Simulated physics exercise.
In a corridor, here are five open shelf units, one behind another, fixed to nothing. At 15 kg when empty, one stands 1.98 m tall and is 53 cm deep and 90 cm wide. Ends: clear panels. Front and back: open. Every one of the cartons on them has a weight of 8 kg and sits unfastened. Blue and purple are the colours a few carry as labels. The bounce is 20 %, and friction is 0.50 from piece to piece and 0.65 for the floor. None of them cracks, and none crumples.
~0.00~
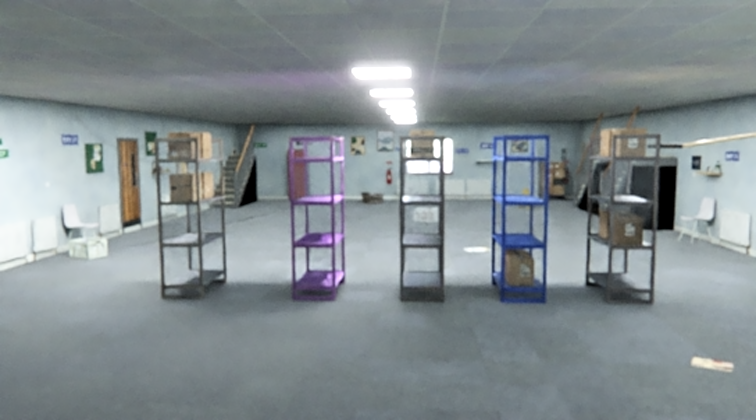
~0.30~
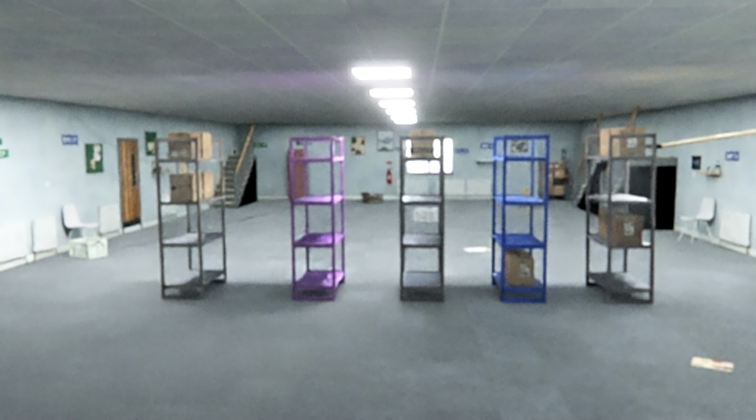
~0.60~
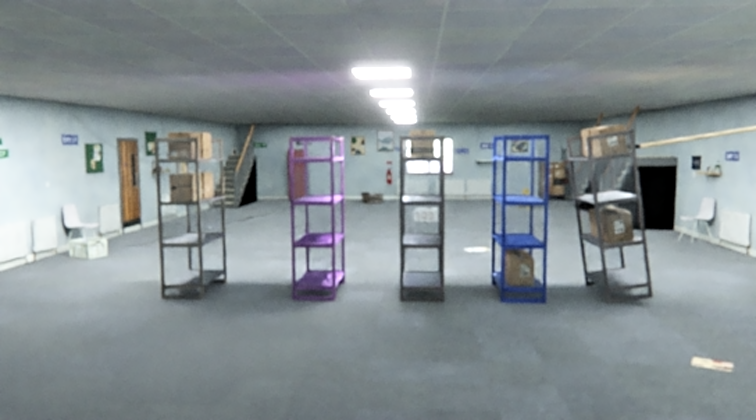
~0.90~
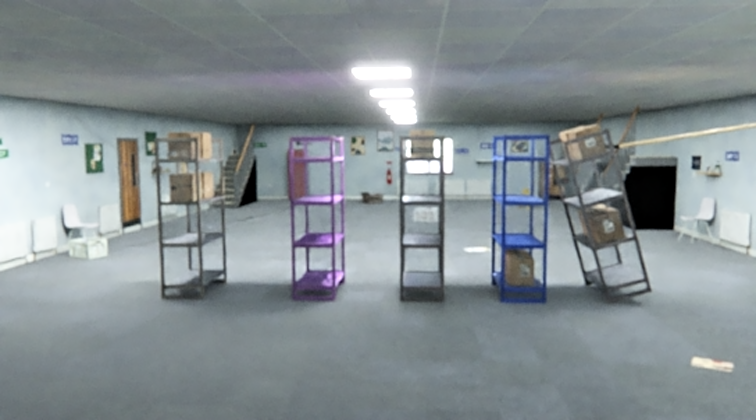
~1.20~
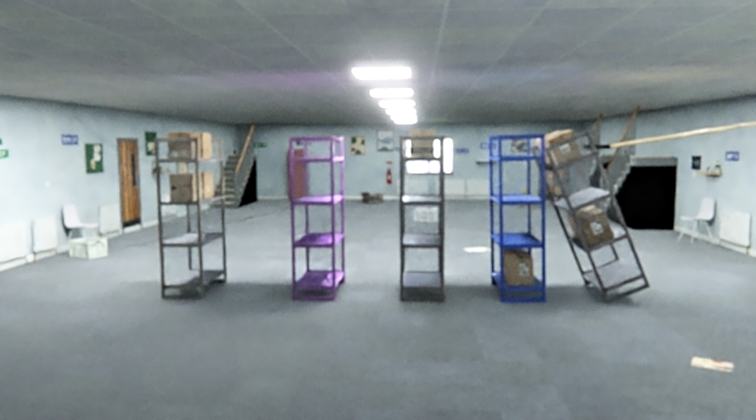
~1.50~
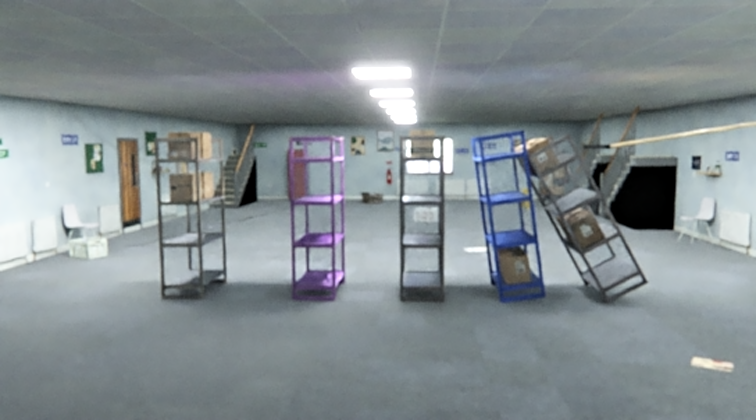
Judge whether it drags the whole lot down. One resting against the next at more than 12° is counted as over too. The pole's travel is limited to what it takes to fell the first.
It drags the whole lot down.
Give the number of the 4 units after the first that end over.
The number is 4.
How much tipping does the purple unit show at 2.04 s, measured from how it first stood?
It sits at about 0 degrees.
After 2.04 s, 4 cartons spilt or dropped; 1 of the 4 other units over; blue unit leaning 23°.
After 3.08 s, 5 cartons spilt or dropped; 2 of the 4 other units over; blue unit leaning 43°; purple unit leaning 5°.
After 4.28 s, 8 cartons spilt or dropped; 4 of the 4 other units over; purple unit leaning 55°; blue unit leaning 48°.
After 4.78 s, 12 cartons spilt or dropped; 4 of the 4 other units over; purple unit leaning 70°; blue unit leaning 50°.
At rest (5.8 s), 12 cartons spilt or dropped; 4 of the 4 other units over; purple unit leaning 72°; blue unit leaning 50°. Not one is left standing. As the last picture would show them, middles, purple unit near (230, 248), blue unit near (430, 227).
